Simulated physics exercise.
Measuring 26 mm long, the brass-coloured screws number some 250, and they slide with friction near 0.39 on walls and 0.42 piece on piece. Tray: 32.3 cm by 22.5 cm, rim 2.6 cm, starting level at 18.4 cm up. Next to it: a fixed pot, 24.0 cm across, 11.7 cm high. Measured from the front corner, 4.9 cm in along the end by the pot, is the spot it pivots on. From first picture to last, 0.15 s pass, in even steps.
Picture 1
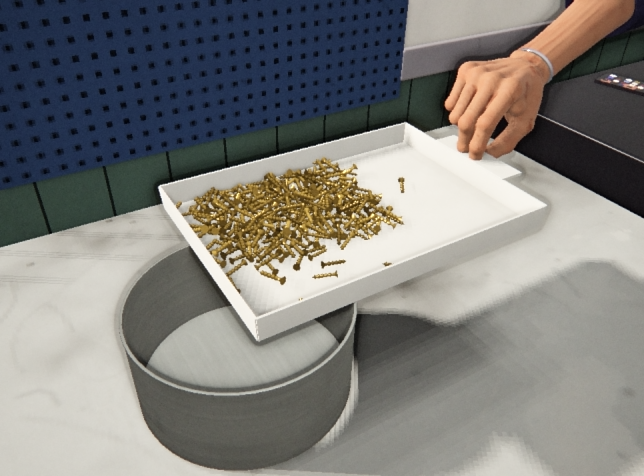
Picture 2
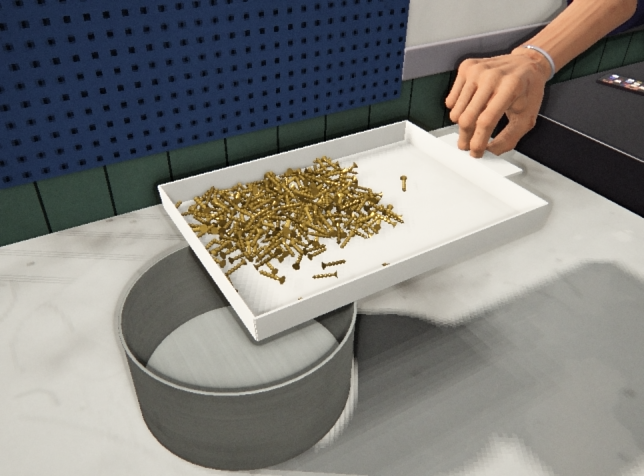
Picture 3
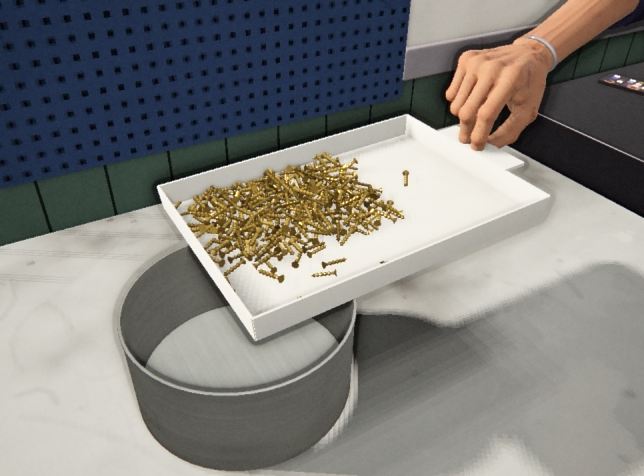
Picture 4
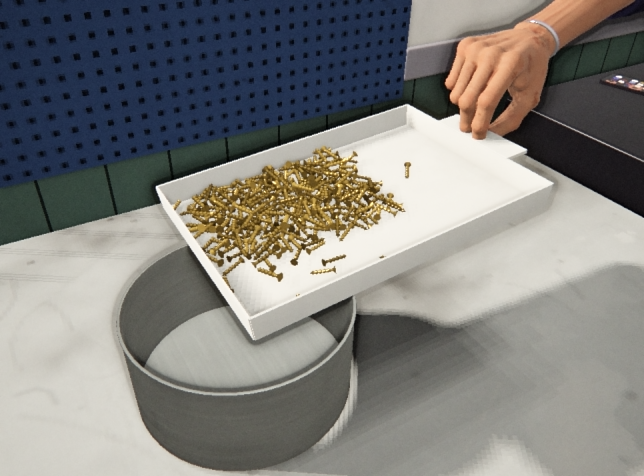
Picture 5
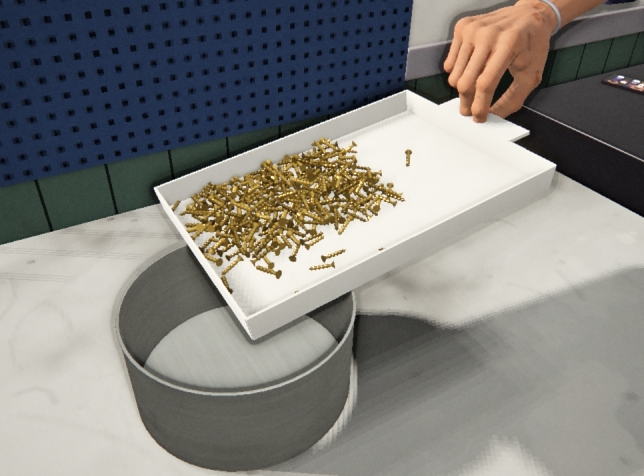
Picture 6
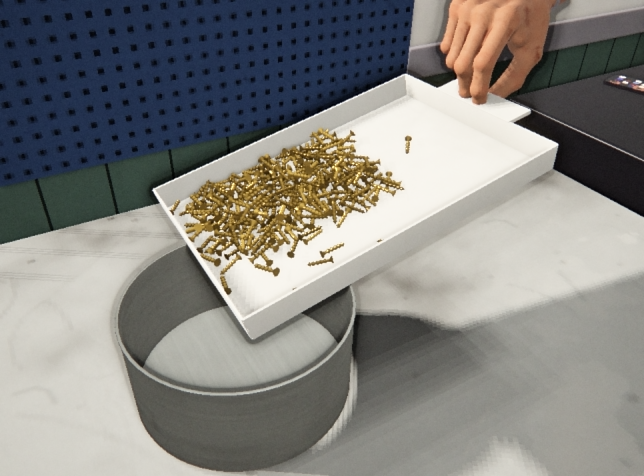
At first, a white tray holding a heap of brass-coloured screws sits nearly level above a round grey pot, with a hand at its right-hand tab. The hand then raises that end slowly and steadily, the tray slanting down to the left while the screws shift only slightly.
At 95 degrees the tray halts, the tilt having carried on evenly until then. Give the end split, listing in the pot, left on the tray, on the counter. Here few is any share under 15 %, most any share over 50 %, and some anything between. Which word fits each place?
Pot: Most; tray: Few; counter: Some.
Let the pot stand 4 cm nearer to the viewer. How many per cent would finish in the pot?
Then close to 45 per cent.
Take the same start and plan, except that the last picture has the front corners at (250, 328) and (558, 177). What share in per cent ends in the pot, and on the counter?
Pot 0 % / counter 95 %.
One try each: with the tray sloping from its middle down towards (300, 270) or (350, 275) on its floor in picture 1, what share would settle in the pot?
The share comes to about 5 in a hundred, then about 5 in a hundred.
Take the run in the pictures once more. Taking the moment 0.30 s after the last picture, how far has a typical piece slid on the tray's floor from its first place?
Some 4 cm.
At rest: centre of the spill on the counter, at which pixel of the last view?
You'll find it at about pixel (72, 373).
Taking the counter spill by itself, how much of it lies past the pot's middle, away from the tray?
About 100 percent of the spill.
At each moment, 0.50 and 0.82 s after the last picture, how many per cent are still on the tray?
85 then 15.
Then, 0.30 s after the last picture, tilt 53 degrees; the tray holds 100 %, the pot 0 %.
Then, 0.50 s after the last picture, tilt 80 degrees; the tray holds 85 %, the pot 0 %.
Then, 0.82 s after the last picture, tilt 95 degrees; the tray holds 15 %, the pot 55 %.
In the end, pot 70 %, tray 0 %, counter 30 %.
